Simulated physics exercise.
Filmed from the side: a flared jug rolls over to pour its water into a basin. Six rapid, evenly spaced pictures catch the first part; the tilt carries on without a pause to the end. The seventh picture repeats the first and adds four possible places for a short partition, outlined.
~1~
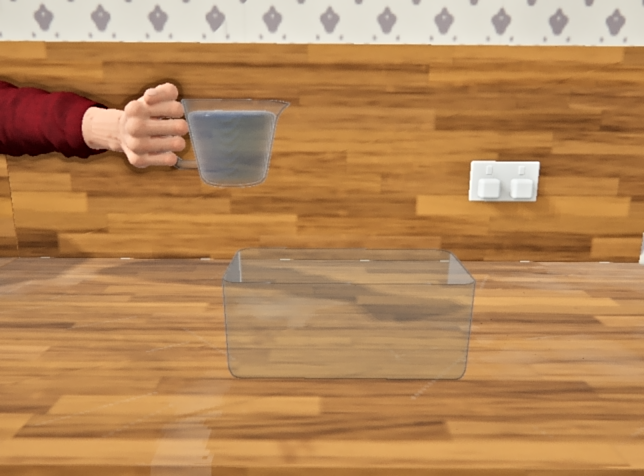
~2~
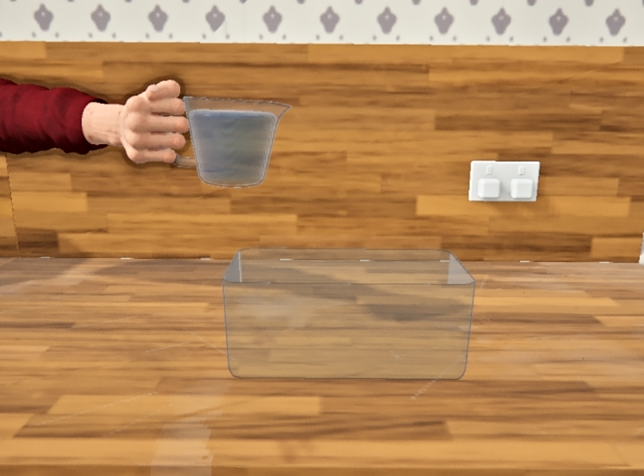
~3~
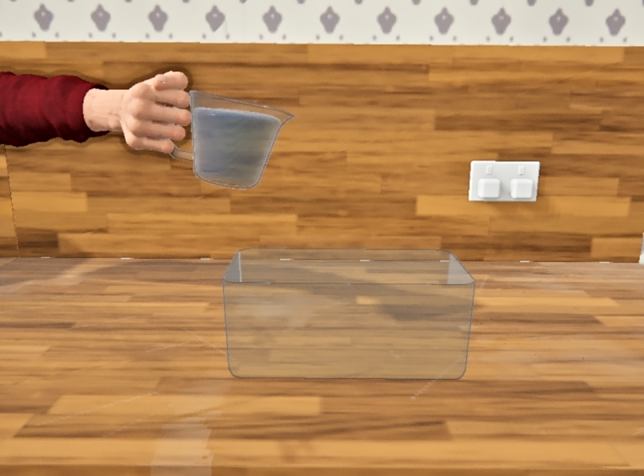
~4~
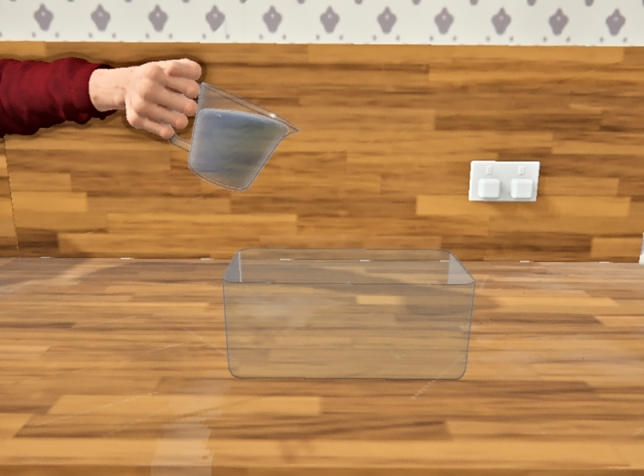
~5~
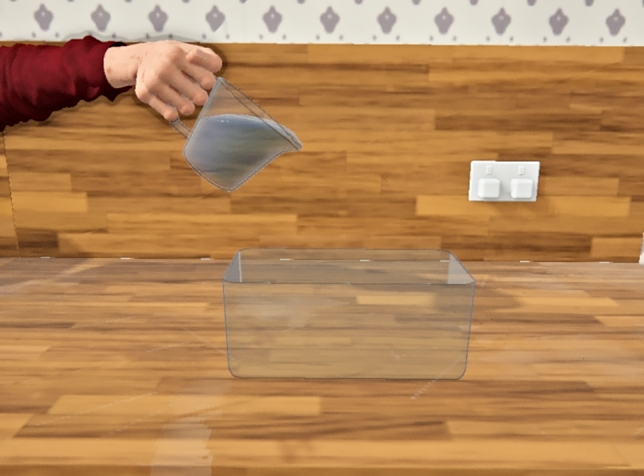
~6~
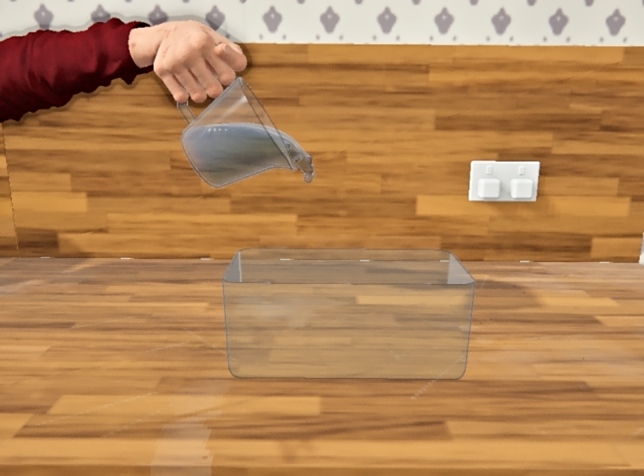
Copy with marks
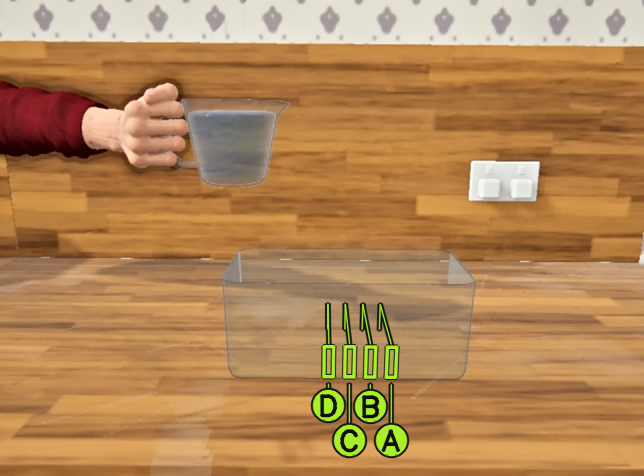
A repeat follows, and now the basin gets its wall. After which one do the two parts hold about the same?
Slot D.
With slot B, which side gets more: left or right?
The left side.
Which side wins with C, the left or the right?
More ends on the left.
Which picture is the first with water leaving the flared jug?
Picture 5.
On the marked copy, A at (391, 384); B at (370, 384); C at (349, 384); D at (328, 383).
Choosing A, about 80 % ends left of the wall and 12 % right of it; 8 % is lost outside.
Choosing B, about 82 % ends left of the wall and 11 % right of it; 7 % is lost outside.
Choosing C, about 71 % ends left of the wall and 24 % right of it; 5 % is lost outside.
Choosing D, about 52 % ends left of the wall and 43 % right of it; 4 % is lost outside.
